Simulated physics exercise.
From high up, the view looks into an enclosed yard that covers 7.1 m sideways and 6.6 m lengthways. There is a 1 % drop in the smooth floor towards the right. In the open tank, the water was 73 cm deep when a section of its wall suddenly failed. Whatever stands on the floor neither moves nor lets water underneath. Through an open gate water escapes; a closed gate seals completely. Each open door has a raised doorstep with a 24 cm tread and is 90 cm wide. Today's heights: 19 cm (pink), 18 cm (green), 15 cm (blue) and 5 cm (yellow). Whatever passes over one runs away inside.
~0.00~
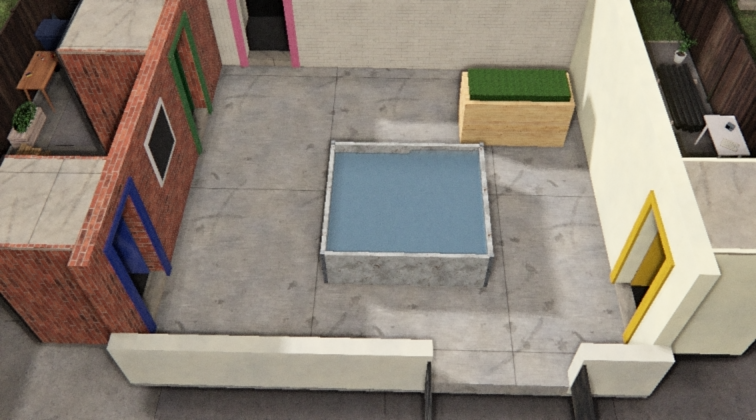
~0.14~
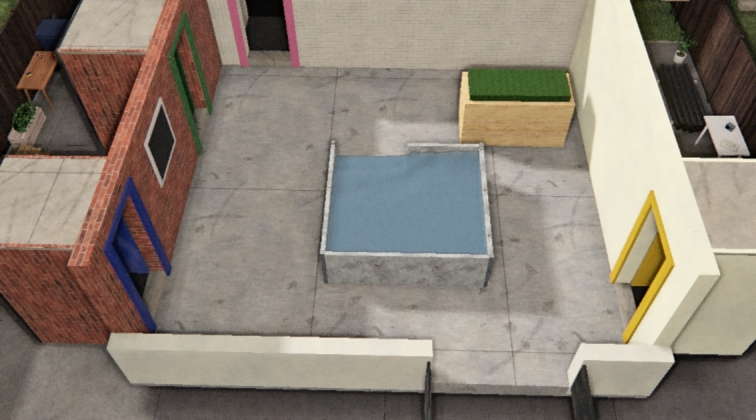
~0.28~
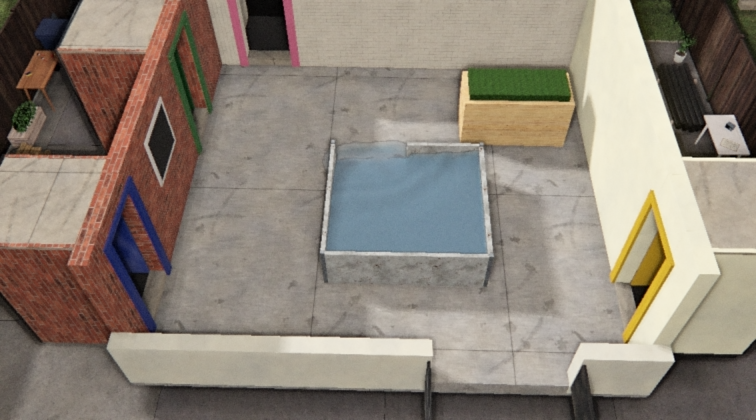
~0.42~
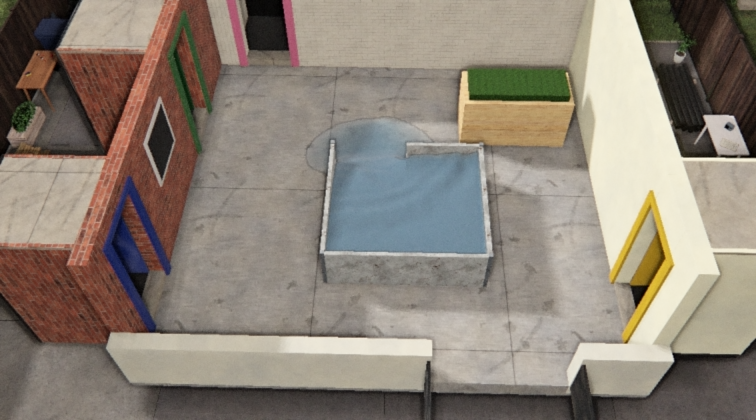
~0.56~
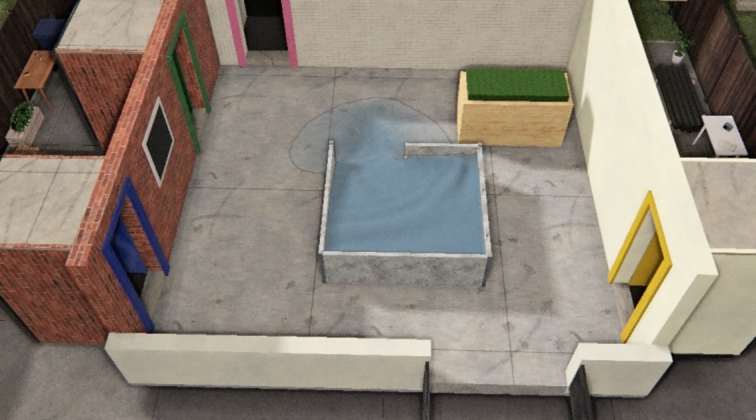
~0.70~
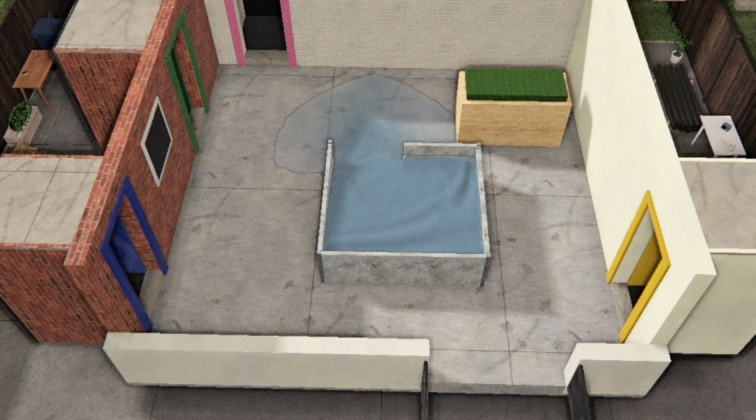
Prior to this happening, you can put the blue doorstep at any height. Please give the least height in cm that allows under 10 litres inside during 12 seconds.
It would have to be roughly 7 cm high.
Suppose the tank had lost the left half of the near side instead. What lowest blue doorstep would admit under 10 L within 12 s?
Then it needs around 31 cm.
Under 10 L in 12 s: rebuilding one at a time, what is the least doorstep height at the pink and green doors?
About 25 cm at pink and about 11.5 cm at green.
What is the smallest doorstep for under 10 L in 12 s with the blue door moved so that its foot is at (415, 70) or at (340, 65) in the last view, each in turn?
In turn: About 28 cm, about 32 cm.
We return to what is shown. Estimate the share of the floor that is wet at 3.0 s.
Wet share: Near 35 %.
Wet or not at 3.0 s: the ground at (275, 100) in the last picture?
At that moment it's submerged.
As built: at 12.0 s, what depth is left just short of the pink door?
You'd measure close to 9.0 cm there.
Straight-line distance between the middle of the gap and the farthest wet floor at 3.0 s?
Around 4.8 m out.
After 1.4 s water covers 25 % of the floor, deepest (42 cm) near (353, 169); it has not reached the blue door.
After 3.0 s water covers 35 % of the floor, deepest (36 cm) near (228, 67); it has not reached the blue door.
After 12.0 s water covers 100 % of the floor, deepest (16 cm) near (565, 87); 8 cm at the blue door, 0 litres in over its 15 cm doorstep.
At the blue door as built, the water arrived by 4.4 s and peaked near 10 cm at 9.6 s.
With a doorstep of 5.5 cm, 20 litres would have come in within the 12 s; with 7.5 cm, 6 litres. So under 10 litres takes about 7 cm.
